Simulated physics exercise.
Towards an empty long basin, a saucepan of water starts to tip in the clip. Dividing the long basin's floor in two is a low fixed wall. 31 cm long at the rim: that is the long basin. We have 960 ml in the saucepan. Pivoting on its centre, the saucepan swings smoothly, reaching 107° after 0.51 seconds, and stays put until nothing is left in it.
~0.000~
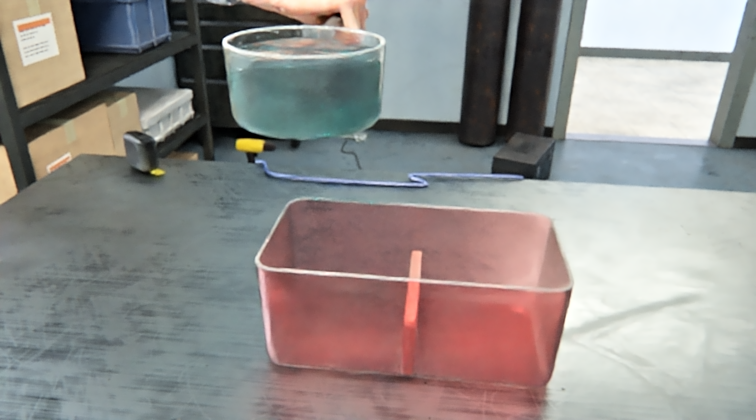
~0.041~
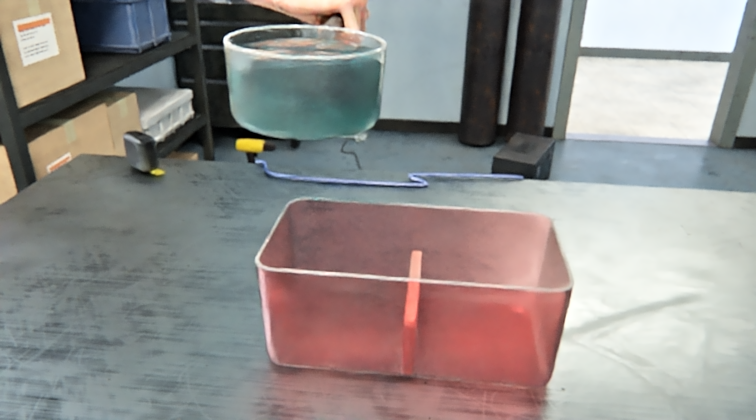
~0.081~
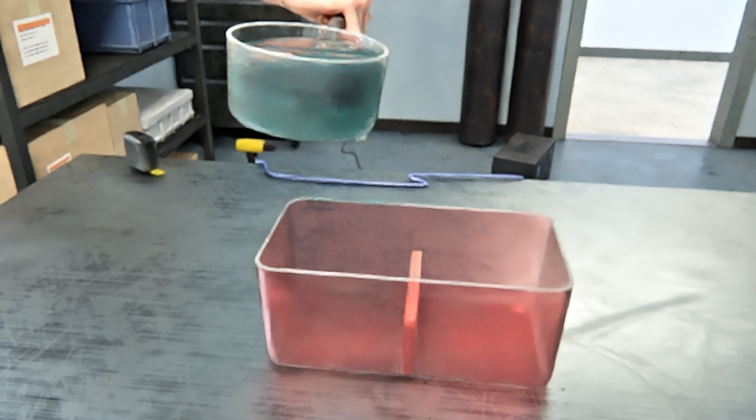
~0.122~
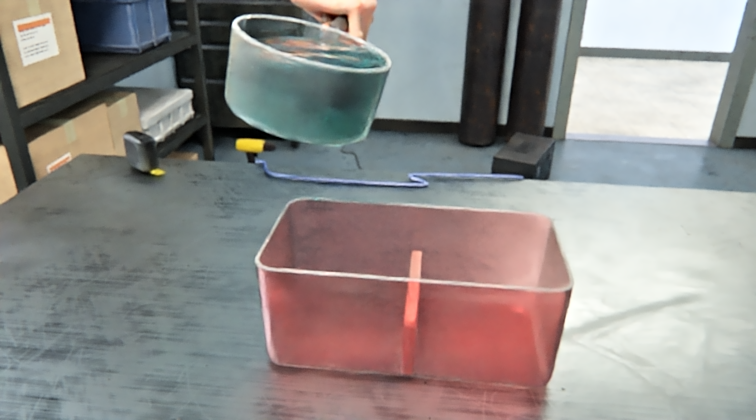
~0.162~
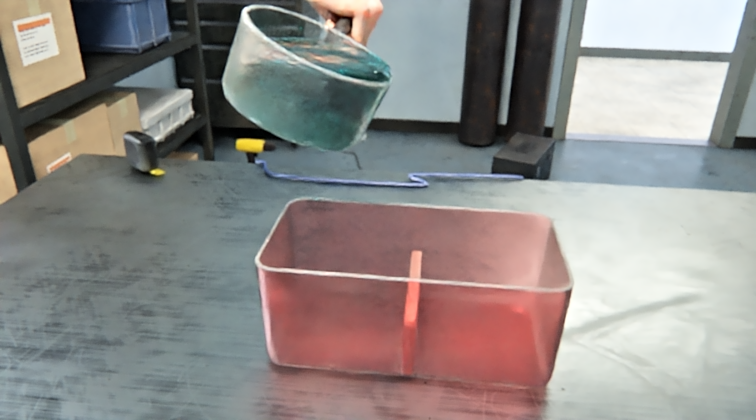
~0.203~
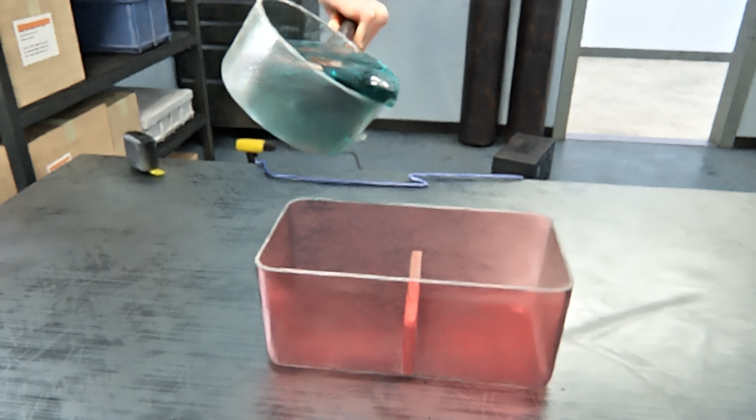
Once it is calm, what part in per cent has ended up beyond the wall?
About 56 per cent ends up there.
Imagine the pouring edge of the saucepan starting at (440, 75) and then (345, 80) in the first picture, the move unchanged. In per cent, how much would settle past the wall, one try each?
It comes to 85 per cent, and then 15 per cent.
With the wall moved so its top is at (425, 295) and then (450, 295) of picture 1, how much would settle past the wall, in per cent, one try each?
In turn about 45 and 15 per cent.
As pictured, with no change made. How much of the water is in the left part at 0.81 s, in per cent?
I'd put it at close to 38 %.
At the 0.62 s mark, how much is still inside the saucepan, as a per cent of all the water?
4 %.
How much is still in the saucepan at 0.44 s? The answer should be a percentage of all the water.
Still held: Roughly 20 % of the total.
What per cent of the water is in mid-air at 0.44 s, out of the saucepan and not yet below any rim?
Near 52 per cent of it all.
Then, 0.44 s in, the tilt is 103° and 20 per cent is still to pour, 1 is left of the wall and 27 right of it.
Then, 0.62 s in, the tilt is 107° and 4 per cent is still to pour, 25 is left of the wall and 62 right of it.
Then, 0.81 s in, the tilt is 107° and 0 per cent is still to pour, 38 is left of the wall and 54 right of it.
Then, 1.01 s in, the tilt is 107° and 0 per cent is still to pour, 42 is left of the wall and 56 right of it.
Finally, 42 per cent lies left of the wall, 56 right of it and 2 outside.
